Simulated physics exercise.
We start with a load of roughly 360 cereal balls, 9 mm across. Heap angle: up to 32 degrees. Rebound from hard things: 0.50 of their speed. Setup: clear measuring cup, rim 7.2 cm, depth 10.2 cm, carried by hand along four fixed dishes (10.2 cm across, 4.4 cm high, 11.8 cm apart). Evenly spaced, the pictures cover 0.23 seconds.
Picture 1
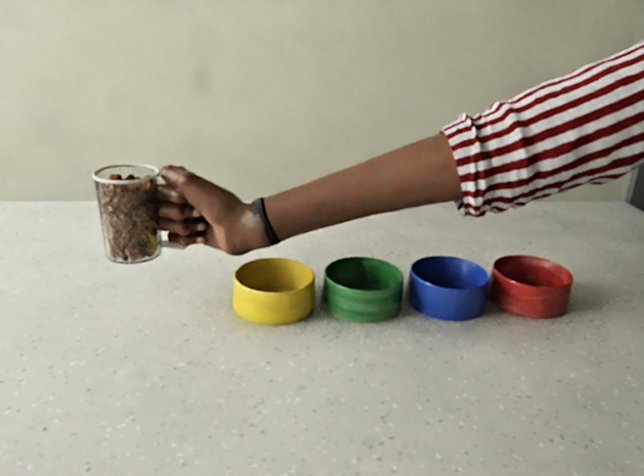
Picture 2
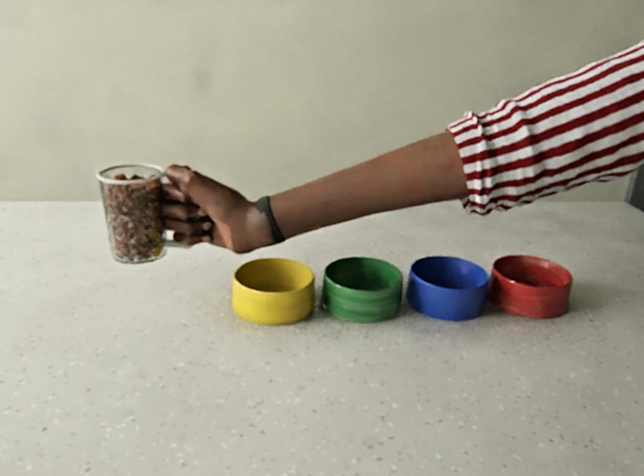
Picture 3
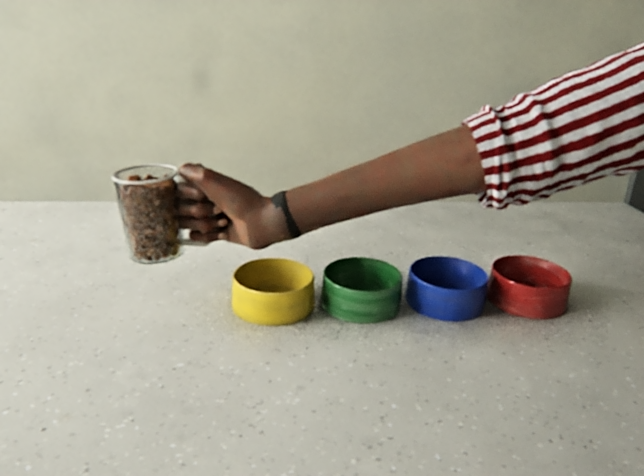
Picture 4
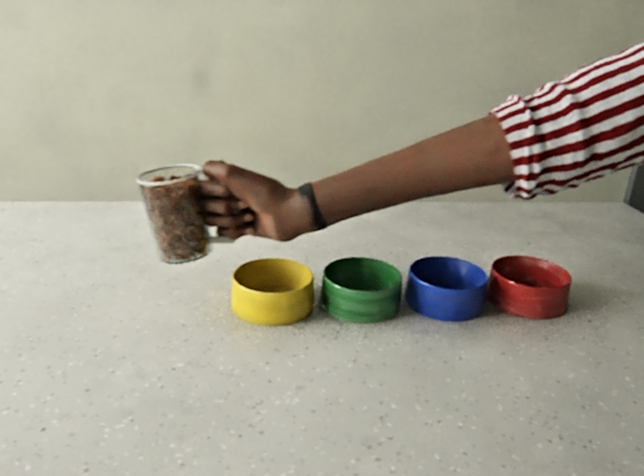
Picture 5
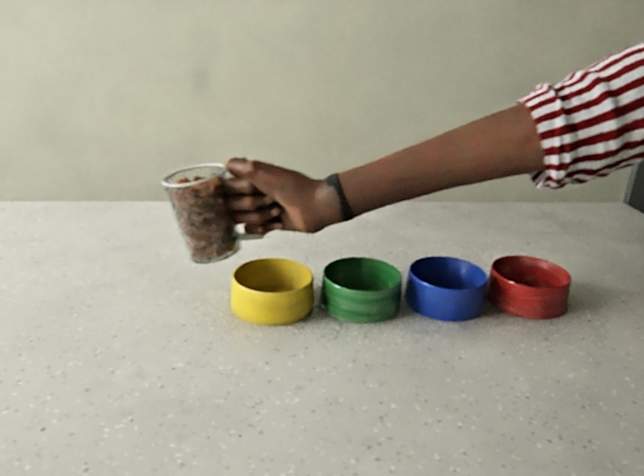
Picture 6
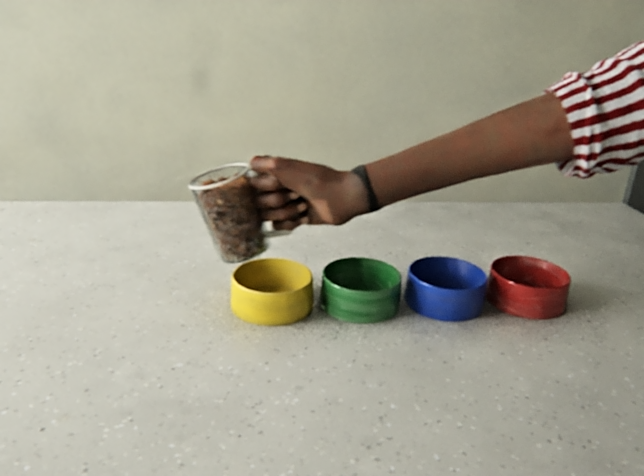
On a speckled pale tabletop, a hand moving a clear cup of small brown pieces rightward, gradually tilting it, near four coloured bowls.
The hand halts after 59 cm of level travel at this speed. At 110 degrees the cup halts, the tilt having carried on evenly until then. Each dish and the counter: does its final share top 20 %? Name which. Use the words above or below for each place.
Red: Above; blue: Below; green: Below; yellow: Below; counter: Below.
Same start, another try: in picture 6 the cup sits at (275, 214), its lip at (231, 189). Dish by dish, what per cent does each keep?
Red 100; blue 0; green 0; yellow 0.
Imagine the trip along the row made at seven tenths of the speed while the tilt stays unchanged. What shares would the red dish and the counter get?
Red: 90; counter: 0.
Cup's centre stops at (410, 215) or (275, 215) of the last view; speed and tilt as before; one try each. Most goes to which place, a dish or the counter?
First try: Green; second try: Counter.
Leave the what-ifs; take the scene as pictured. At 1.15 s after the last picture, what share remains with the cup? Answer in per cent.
About 55 per cent.
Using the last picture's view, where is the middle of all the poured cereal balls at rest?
I'd put it at about (529, 283).
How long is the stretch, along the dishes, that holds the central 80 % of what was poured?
The stretch is around 6 cm long.
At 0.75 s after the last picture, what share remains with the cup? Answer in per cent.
I'd put it at roughly 100 per cent.
Then, 0.45 s after the last picture, tilt 62 degrees; cup holds 100 %.
Then, 0.75 s after the last picture, tilt 91 degrees; cup holds 100 %.
Then, 1.15 s after the last picture, tilt 110 degrees; cup holds 55 %, red 40 %.
In the end, red 100 %, blue 0 %, green 0 %, yellow 0 %, counter 0 %.
